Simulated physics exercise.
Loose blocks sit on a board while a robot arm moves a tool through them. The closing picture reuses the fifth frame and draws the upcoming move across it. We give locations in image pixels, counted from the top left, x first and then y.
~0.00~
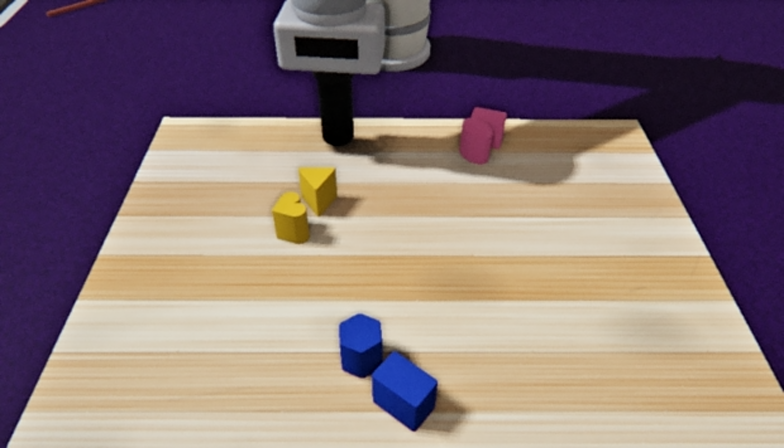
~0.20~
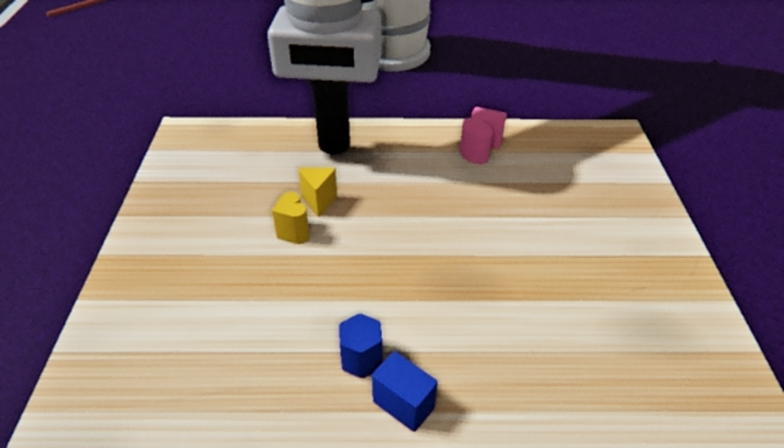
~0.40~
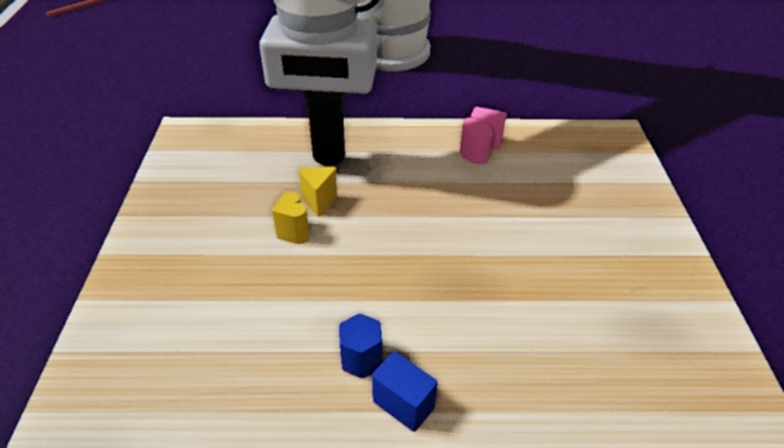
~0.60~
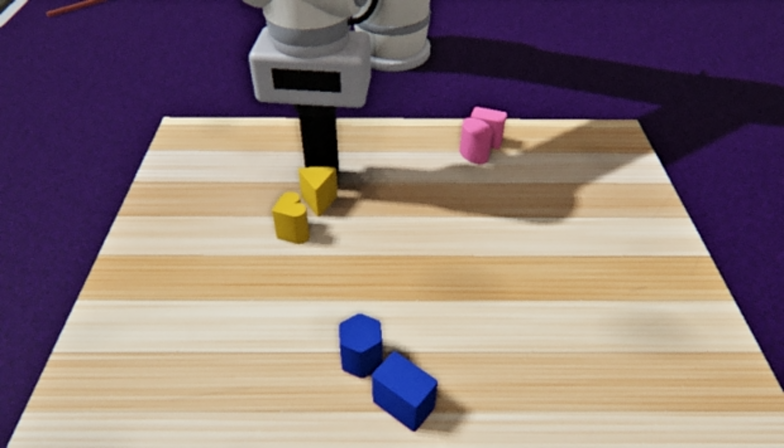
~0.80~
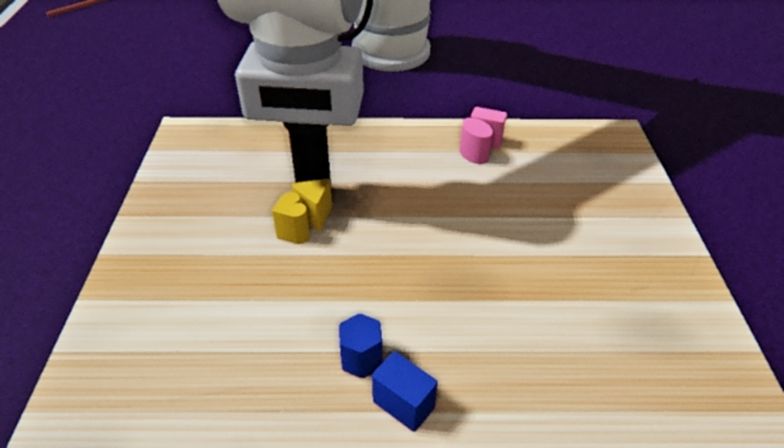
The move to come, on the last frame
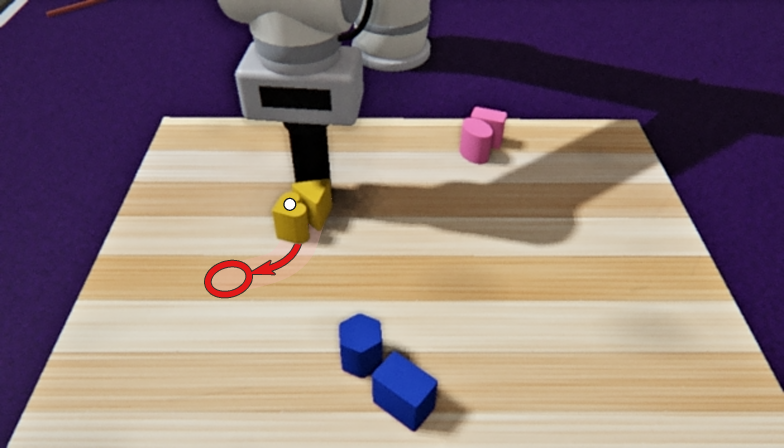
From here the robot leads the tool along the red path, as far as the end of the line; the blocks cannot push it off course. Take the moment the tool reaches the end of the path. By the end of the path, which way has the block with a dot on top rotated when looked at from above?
The block turns clockwise.
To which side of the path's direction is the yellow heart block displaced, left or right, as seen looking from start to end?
Pushed right.
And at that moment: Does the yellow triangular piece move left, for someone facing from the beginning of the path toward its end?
I expect so.
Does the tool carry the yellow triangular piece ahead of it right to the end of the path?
Final answer: No.
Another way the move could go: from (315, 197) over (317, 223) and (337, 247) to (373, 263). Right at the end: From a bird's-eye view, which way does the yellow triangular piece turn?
From the top: Clockwise.
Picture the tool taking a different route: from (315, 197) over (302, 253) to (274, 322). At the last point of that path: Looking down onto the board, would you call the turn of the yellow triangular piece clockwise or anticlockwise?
My prediction: CCW.
The drawn path runs from (315, 197) over (303, 229) and (281, 263) to (229, 279); the dot is on the yellow heart block.
On the path given first. One third of the way, tool (302, 222); yellow heart block (271, 221); yellow triangular piece (303, 224).
Two thirds of the way, tool (280, 256); yellow heart block (236, 248), turned 50° clockwise; yellow triangular piece (298, 253), turned 35° anticlockwise.
At the end, tool (226, 271); yellow heart block (183, 269), turned 20° clockwise; yellow triangular piece (298, 253), turned 35° anticlockwise.
